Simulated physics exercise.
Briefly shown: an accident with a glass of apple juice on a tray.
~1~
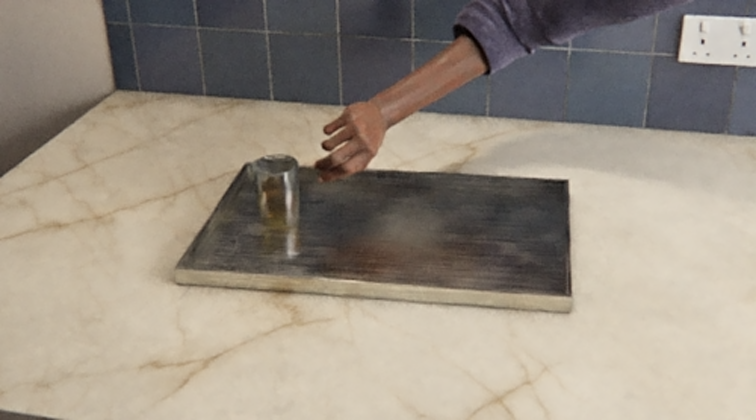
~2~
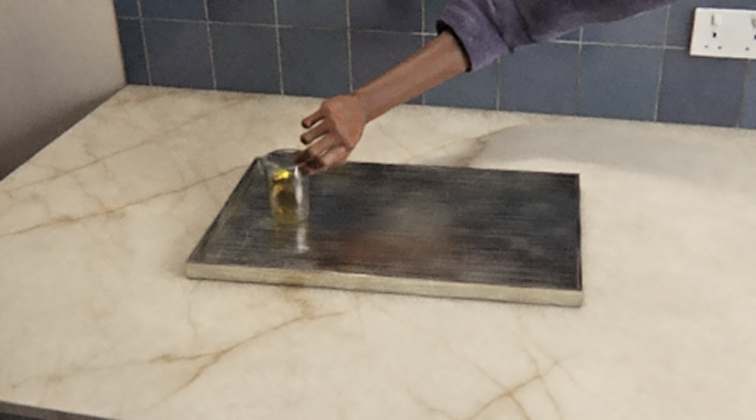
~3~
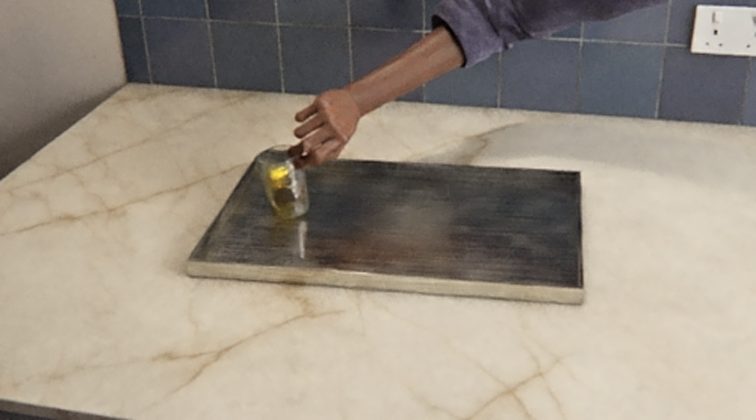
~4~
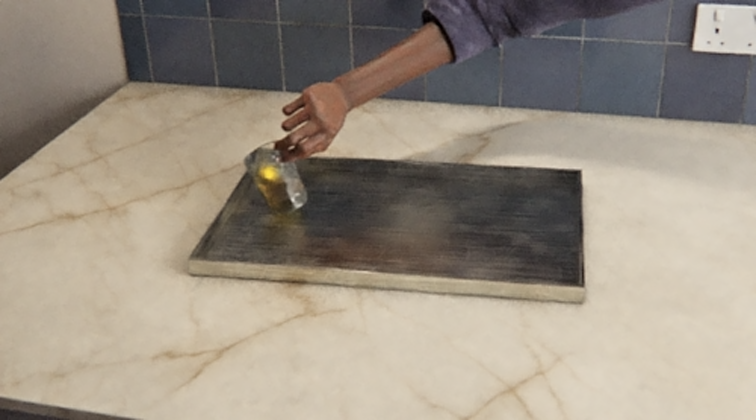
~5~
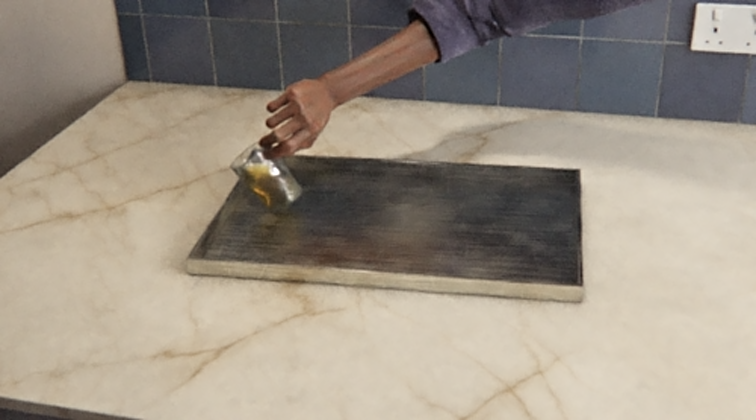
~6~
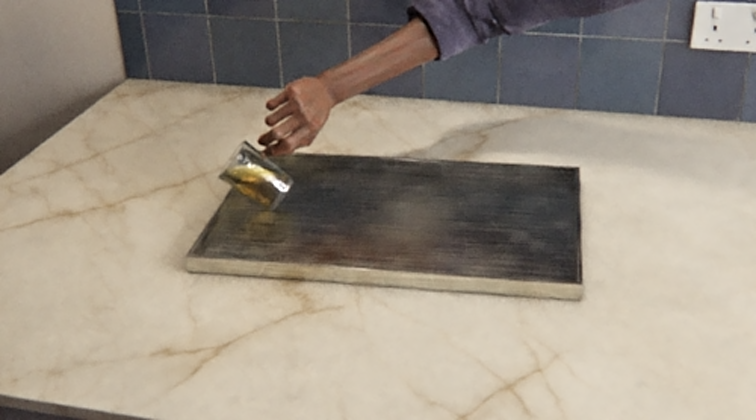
Hand pushing a glass of yellow liquid on a dark tray, the glass tilting further to the left on a marble counter.
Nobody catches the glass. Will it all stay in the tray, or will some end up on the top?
Not contained.
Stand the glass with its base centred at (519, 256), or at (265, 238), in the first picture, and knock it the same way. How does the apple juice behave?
First it is held by the rim, then it escapes from the tray.
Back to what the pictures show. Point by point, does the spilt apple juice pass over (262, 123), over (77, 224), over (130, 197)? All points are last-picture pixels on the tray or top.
Going in order, the first is out of reach, the second covered by the spill, and the third covered by the spill.
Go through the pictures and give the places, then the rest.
In the first picture, it stands upright; glass (277, 190) about half full; tray (358, 279).
In the second picture, the hand pushes it; glass about half full, surface at (288, 183).
In the third picture, the hand pushes it; glass (284, 181) about half full.
In the fourth picture, the hand pushes it; glass (277, 177) tipped 20°; tray (371, 270).
In the fifth picture, the hand pushes it; glass (267, 176) tipped 35°.
In the sixth picture, it is falling; glass (255, 176) tipped 50°.
Soon after, the glass lies across the rim; the puddle covers about as much as a plate; it is on the top, beyond the rim.
Later, the puddle covers about as much as a tray; it is on the top, beyond the rim.
In the end, the puddle covers about as much as a tray; it is on the top, beyond the rim.
